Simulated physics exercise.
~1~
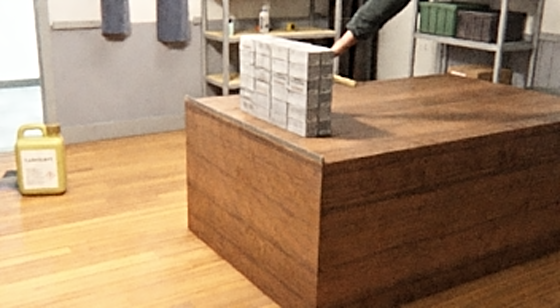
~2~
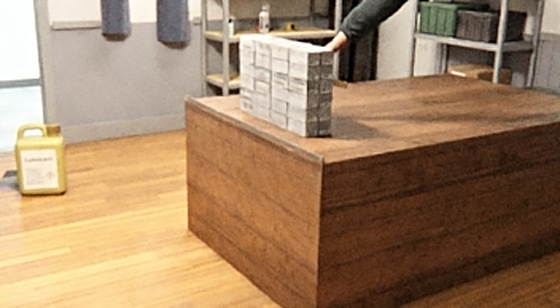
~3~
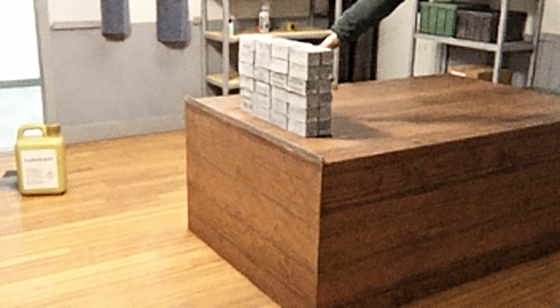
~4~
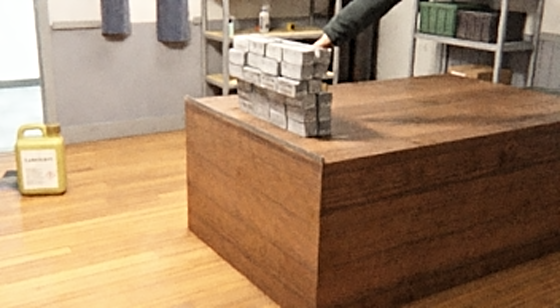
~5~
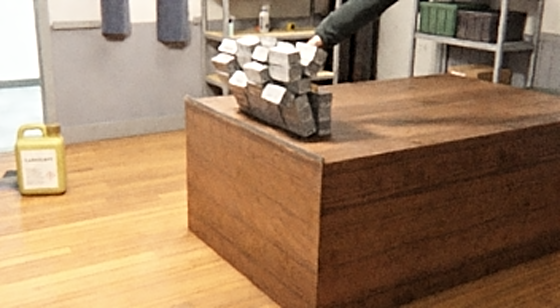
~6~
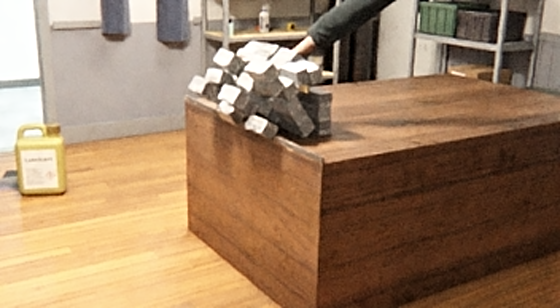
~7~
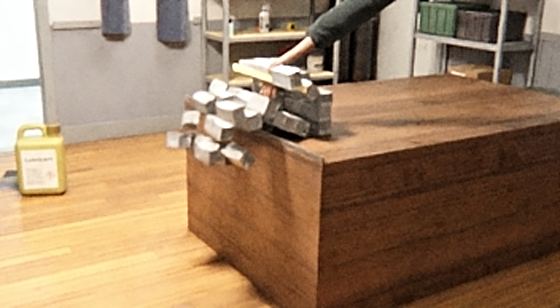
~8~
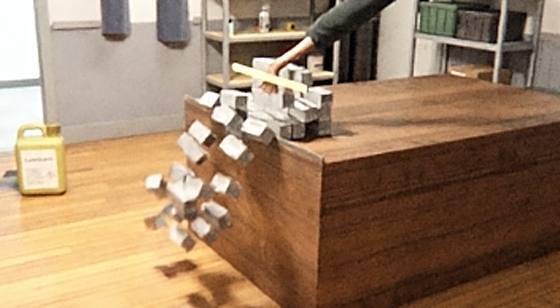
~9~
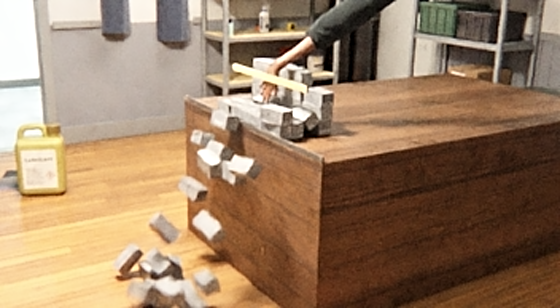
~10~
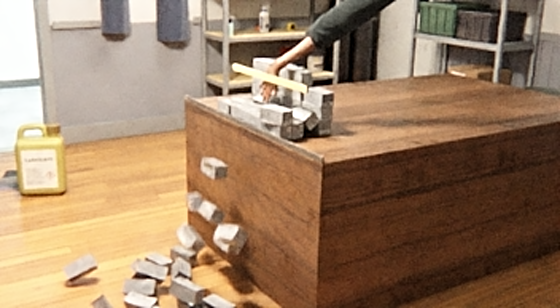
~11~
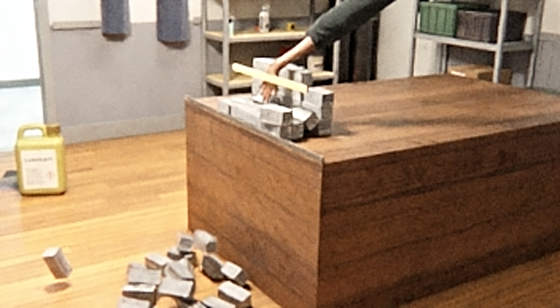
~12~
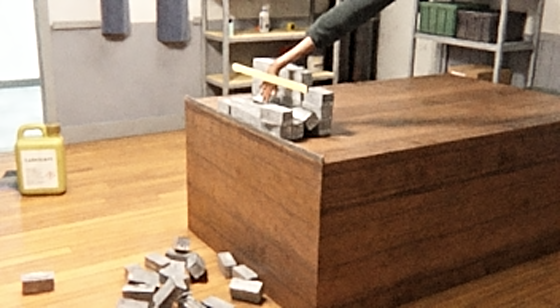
A dark-sleeved arm reaches over a big brown wooden bench in a workroom, seen from slightly above, with a neat block of pale grey packets near the bench's left end. A yellow jug stands on the wooden floor at left, with shelves and hanging blue cloths behind. The hand moves left and the upper layers slide, then lean and break apart. Packets tumble over the left edge in a turning cascade, while the hand stops with a yellow strip of wood. They scatter across the floor and settle in a loose heap, leaving a jumbled remainder on the bench.
